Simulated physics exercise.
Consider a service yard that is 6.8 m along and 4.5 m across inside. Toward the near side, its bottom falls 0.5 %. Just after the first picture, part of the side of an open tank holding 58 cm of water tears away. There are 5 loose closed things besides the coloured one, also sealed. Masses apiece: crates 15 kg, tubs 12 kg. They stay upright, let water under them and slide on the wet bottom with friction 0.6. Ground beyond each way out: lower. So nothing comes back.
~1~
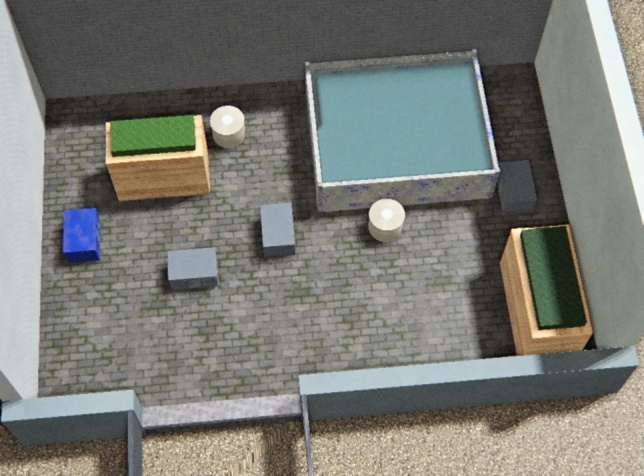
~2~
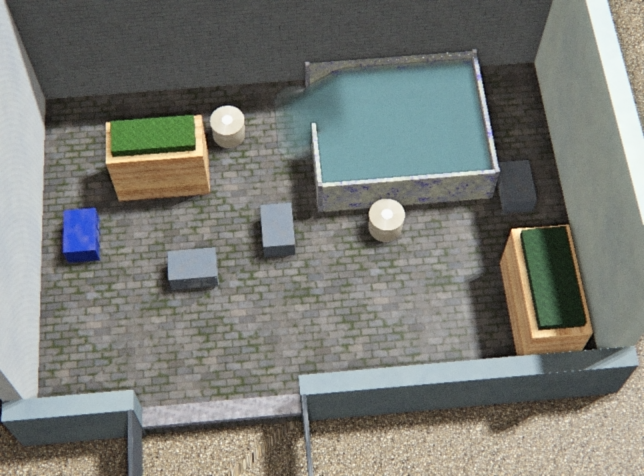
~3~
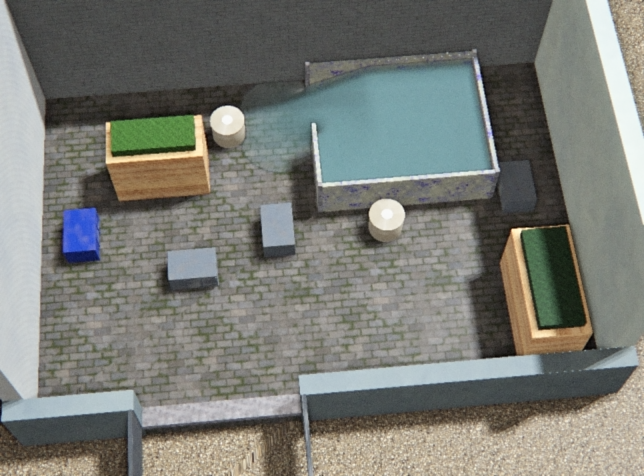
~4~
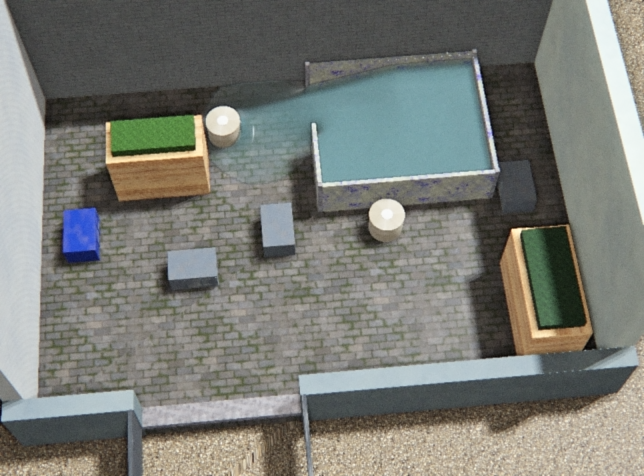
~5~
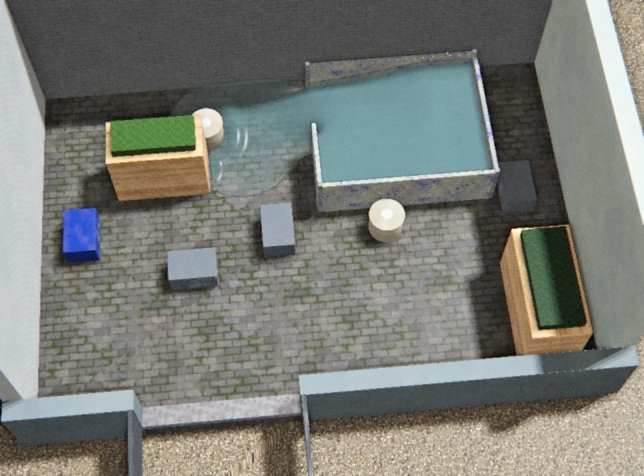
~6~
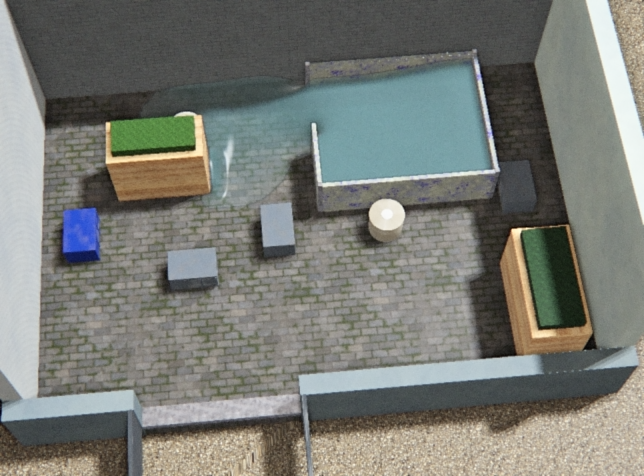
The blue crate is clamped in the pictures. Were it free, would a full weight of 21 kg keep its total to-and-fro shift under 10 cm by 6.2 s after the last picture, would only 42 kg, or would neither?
Neither would.
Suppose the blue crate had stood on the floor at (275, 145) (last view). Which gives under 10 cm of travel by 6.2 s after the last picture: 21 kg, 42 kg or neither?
Short version: Not even the heavier.
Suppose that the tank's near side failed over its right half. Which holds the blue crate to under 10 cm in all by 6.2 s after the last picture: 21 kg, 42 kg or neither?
So the heavier choice alone.
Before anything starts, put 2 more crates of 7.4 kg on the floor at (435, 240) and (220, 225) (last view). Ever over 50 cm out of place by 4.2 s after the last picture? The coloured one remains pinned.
Results, in sequence: Not exceeded / exceeded.
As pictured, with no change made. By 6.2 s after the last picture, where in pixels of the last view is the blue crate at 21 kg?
It should be close to (294, 366) in the last view.
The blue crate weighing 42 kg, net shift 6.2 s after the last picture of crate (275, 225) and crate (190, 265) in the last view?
In that order: 30 cm, 30 cm.
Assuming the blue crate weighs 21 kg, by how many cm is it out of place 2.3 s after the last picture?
I'd put it at roughly 60 cm.
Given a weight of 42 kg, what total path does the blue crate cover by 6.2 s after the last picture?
The total path comes to around 60 cm.
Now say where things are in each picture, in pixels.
In the first picture, the blue crate at (79, 230) rests on the ground; 4.0 m2 under water; 0 of 6 have shifted.
In the second picture, the blue crate at (79, 230) rests on the ground; 4.5 m2 under water; 0 of 6 have shifted.
In the third picture, the blue crate at (79, 230) rests on the ground; 5.2 m2 under water; 0 of 6 have shifted.
In the fourth picture, the blue crate at (79, 230), on the bottom; 5.9 m2 under water; 1 of 6 have shifted.
In the fifth picture, the blue crate at (79, 230) rests on the ground; 6.5 m2 under water; 1 of 6 have shifted.
In the sixth picture, the blue crate at (79, 230) rests on the ground; water covers 7.0 m2; 1 of 6 have shifted.
Then, 0.6 s after the last picture the blue crate would be 0 cm from its start with 21 kg and 0 cm from its start with 42 kg; 0 cm of water round it then.
Then, 2.3 s after the last picture the blue crate would be 66 cm from its start with 21 kg and 23 cm from its start with 42 kg; 11 cm of water round it then.
Then, 4.2 s after the last picture the blue crate would be 259 cm from its start with 21 kg and 57 cm from its start with 42 kg; 8 cm of water round it then.
Then, 6.2 s after the last picture the blue crate would be 328 cm from its start with 21 kg and 57 cm from its start with 42 kg; 7 cm of water round it then.
